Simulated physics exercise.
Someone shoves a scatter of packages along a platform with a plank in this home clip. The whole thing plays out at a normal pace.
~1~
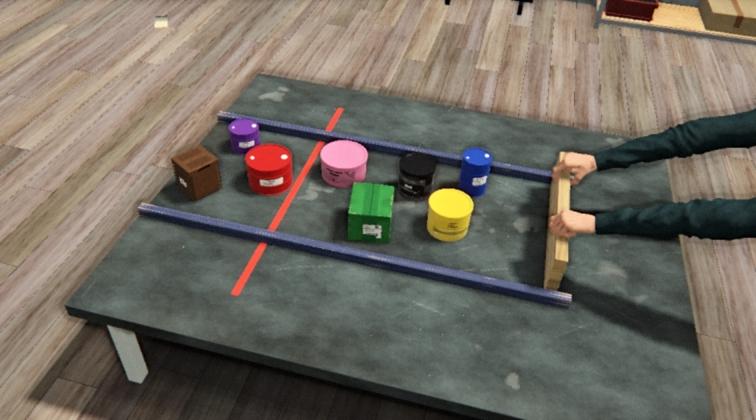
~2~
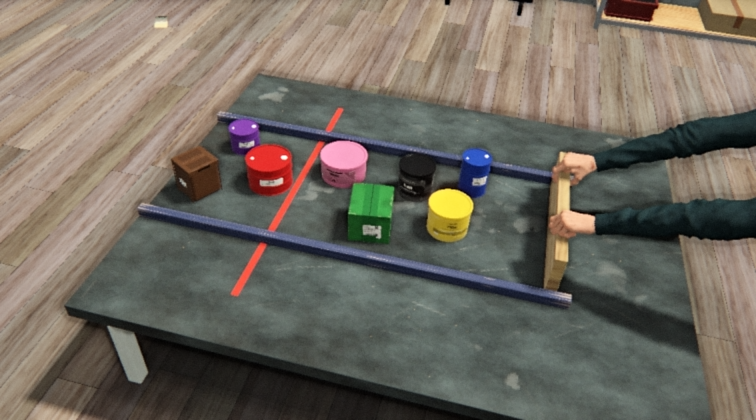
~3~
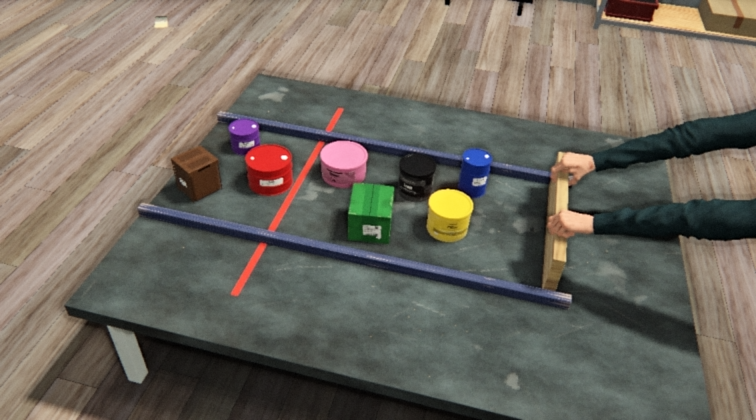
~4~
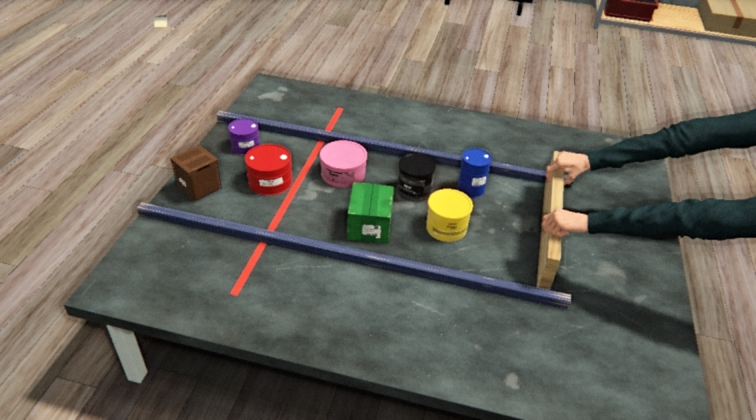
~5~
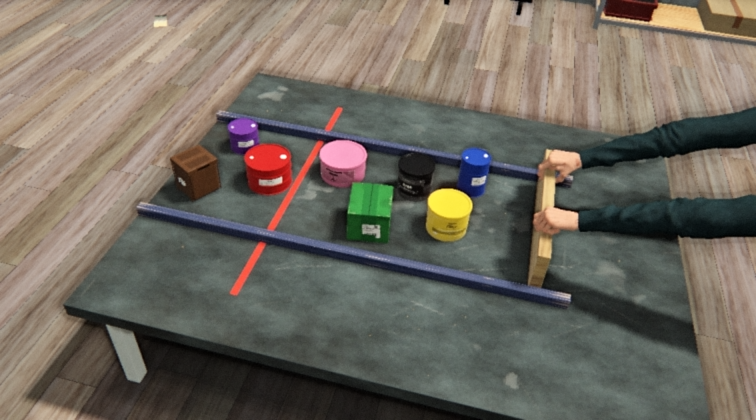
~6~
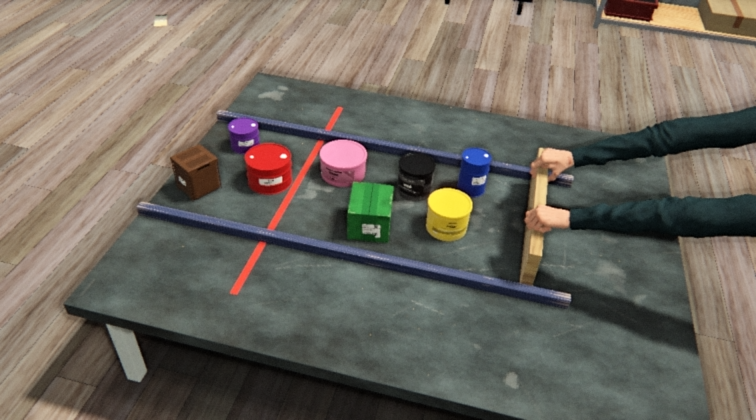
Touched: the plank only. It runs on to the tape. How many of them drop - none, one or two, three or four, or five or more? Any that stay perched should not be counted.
The count of those that drop is none.
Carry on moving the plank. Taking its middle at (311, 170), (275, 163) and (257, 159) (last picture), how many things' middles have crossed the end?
Counts by place: 0 / 0 / 1.
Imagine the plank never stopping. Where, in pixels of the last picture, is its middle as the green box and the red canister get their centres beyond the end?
Approx. (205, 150) for the first, approx. (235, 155) for the second.
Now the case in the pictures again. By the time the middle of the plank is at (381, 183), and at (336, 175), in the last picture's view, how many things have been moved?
At the first point the count is 5, at the second it's 5.
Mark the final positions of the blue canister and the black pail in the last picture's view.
Result: One about (302, 134), other about (288, 154).
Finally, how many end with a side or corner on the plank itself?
Contact count: 4.
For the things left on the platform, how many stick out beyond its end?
Count of overhanging things: 0.
Soon after, none off yet; brown tote at rest near (197, 173); purple canister at rest near (244, 136); red canister at rest near (269, 169).
In the end, the number that fall off is zero.
